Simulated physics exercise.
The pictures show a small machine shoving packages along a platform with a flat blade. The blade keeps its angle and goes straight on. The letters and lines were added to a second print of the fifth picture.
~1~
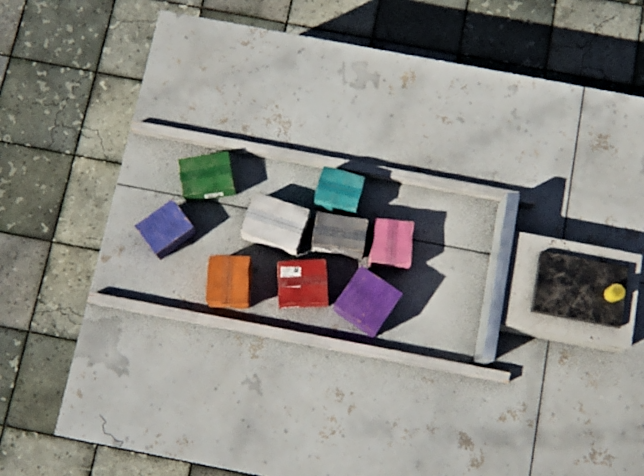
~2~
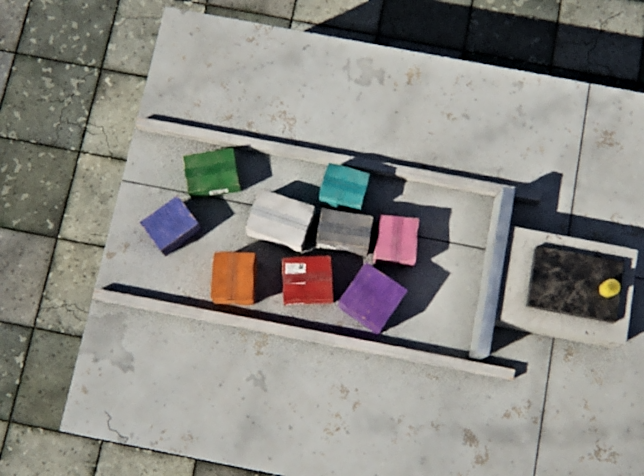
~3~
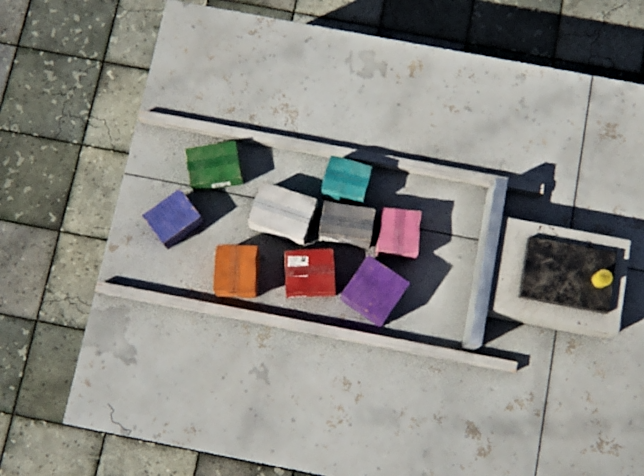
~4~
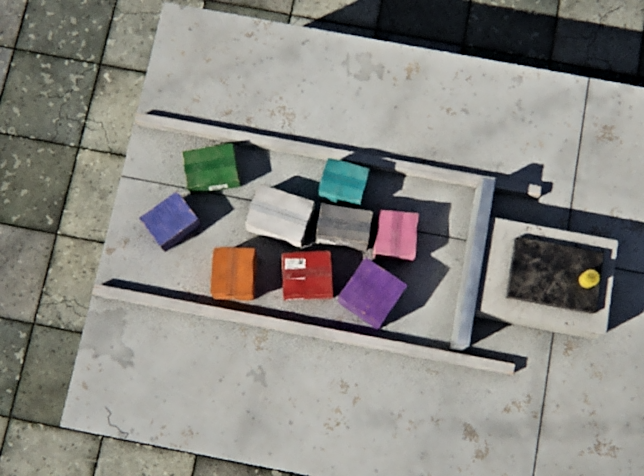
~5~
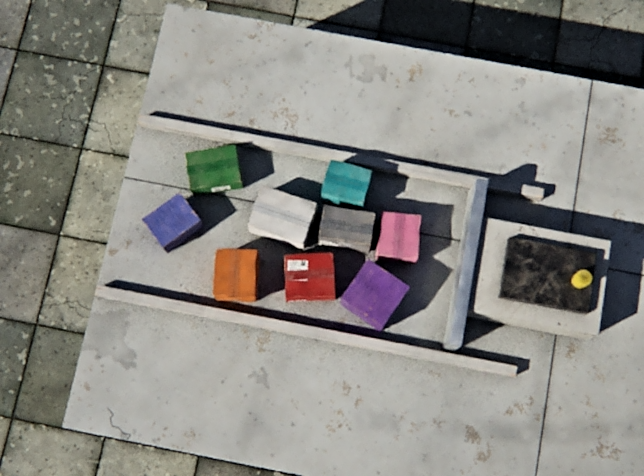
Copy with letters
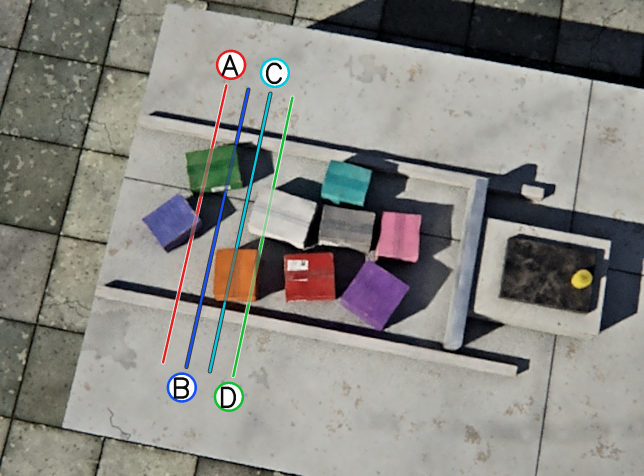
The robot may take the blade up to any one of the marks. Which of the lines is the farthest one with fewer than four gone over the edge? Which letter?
It can go as far as A.
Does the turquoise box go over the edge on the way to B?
By then, no.
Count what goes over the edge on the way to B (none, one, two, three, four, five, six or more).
Three.
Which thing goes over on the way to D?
The blue crate.
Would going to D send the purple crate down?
No.
On the copy, A at (196, 219); B at (218, 224); C at (241, 228); D at (264, 232).
On A. First, robot (440, 255); white parcel (244, 213); turquoise box (321, 181).
Then, robot (340, 236); blue crate (95, 226); white parcel (150, 198).
Finally, robot (265, 222); orange box over the edge; white parcel over the edge; three fallen.
By contrast, B is within the limit but short; C is within the limit but short; D is within the limit but short.
